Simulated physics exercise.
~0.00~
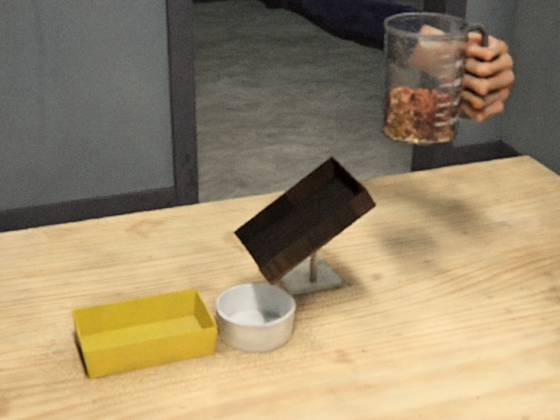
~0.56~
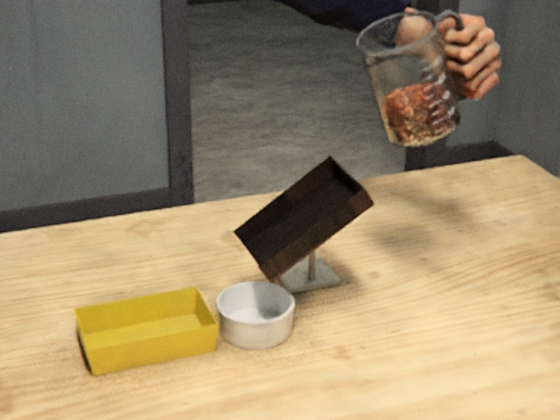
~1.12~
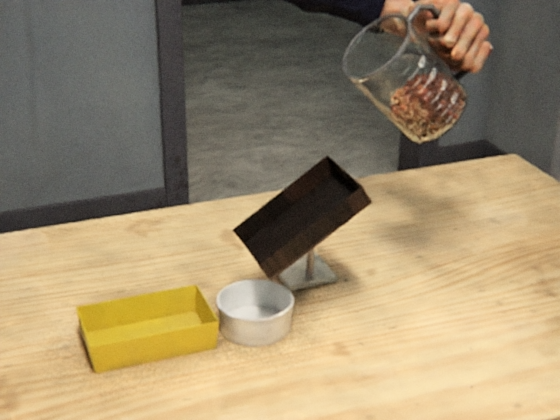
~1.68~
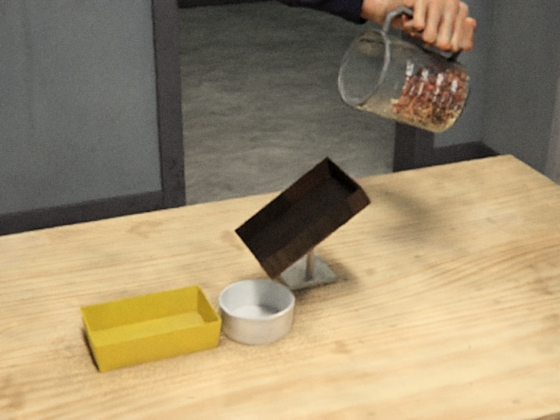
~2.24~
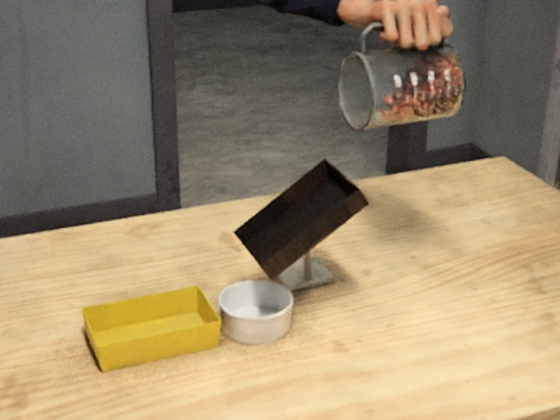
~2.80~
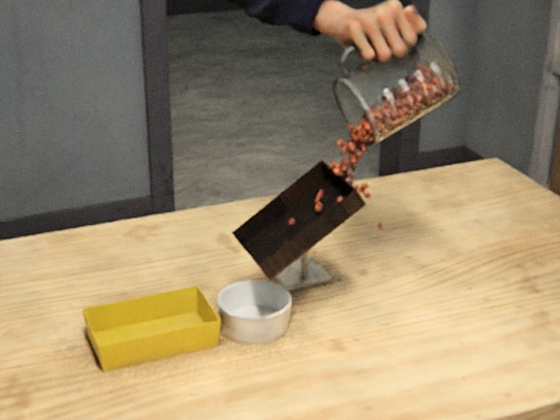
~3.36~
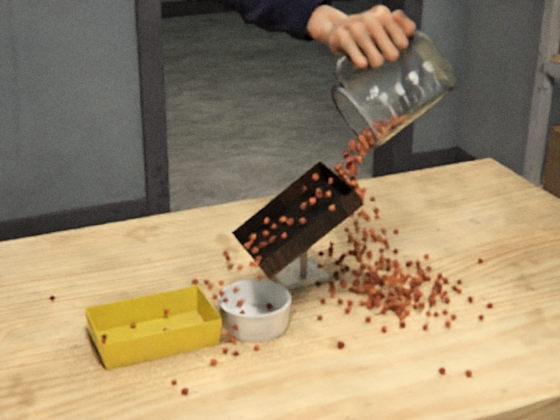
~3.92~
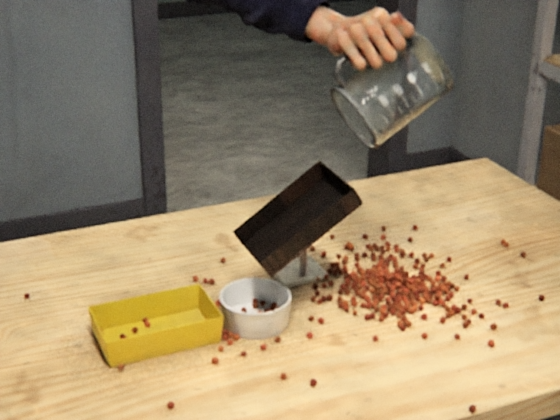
To begin with, a hand holds a clear jug of reddish pellets above a wooden table, where a dark, tilted tray on a stand sits beside a white dish and a yellow tin. The hand steadily tips the jug to the left until it lies on its side, with the pellets still inside. As it tilts further, they tumble out onto the upper end of the tray. Some roll down the slope, while many spill over and scatter across the table. Finally, the jug and tray are empty, most pellets lie on the tabletop, and only a few rest in the dish and tin.
